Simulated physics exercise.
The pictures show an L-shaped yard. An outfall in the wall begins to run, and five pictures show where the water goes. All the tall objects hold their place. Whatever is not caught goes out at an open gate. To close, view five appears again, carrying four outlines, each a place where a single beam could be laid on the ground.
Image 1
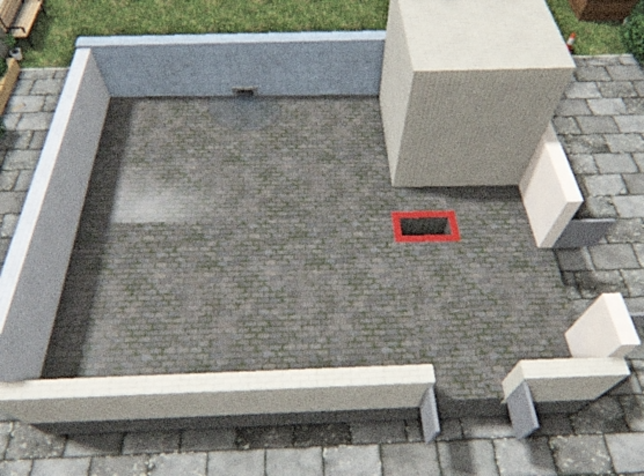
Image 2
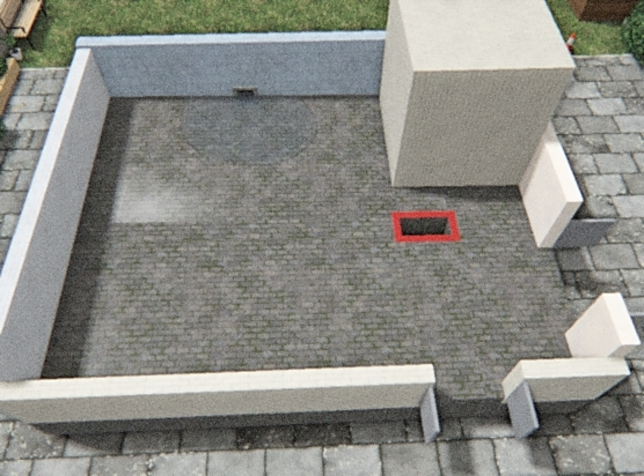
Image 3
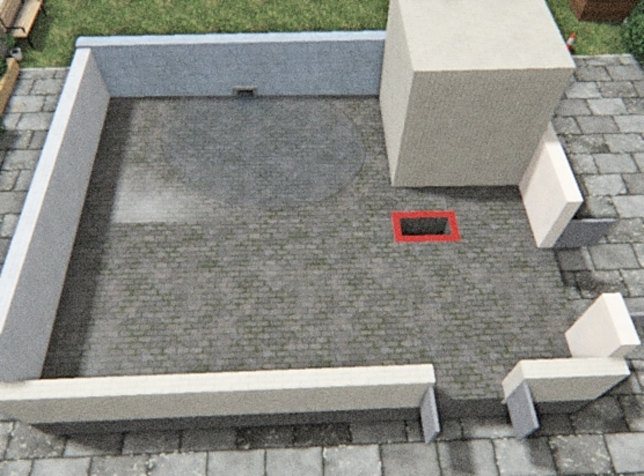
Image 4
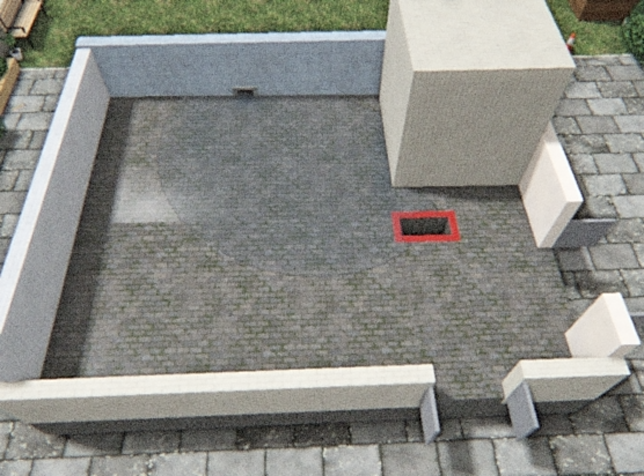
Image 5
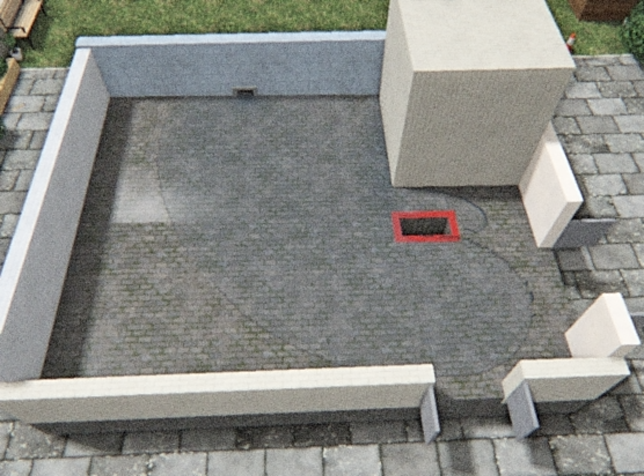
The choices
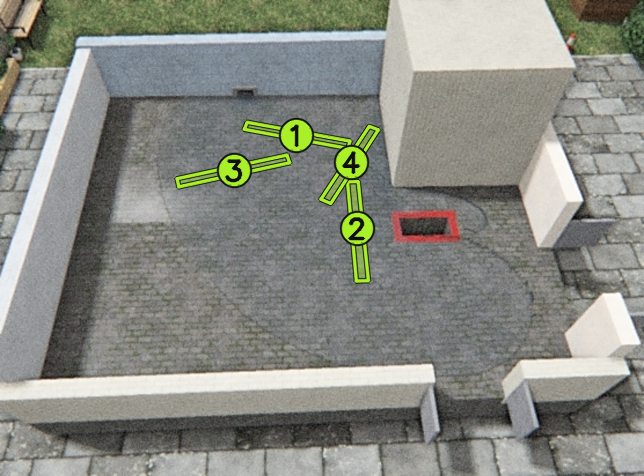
A large beige block stands in the back right of an L-shaped paved yard, seen from above at an angle by a still camera. Pale low walls enclose the grey bricks, with a small outlet in the back wall, a red-rimmed pit right of centre and open grey gates at the right and front. A thin, dark sheet of water spreads from the outlet across the paving, reaches the pit and extends around it toward the front right.
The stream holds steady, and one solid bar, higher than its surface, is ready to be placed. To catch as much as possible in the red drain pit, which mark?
3 is best.
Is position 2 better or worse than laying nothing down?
Worse.
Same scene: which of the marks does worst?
That is position 4.
In lime, 1 from (245, 125) to (348, 144); 2 from (362, 280) to (352, 181); 3 from (177, 182) to (288, 158); 4 from (325, 201) to (373, 128).
For position 1, about 27 % of the stream goes into the red drain pit, about 73 % out by the gates.
For position 2, about 21 % of the stream goes into the red drain pit, about 79 % out by the gates.
For position 3, about 39 % of the stream goes into the red drain pit, about 61 % out by the gates.
For position 4, about 12 % of the stream goes into the red drain pit, about 87 % out by the gates.
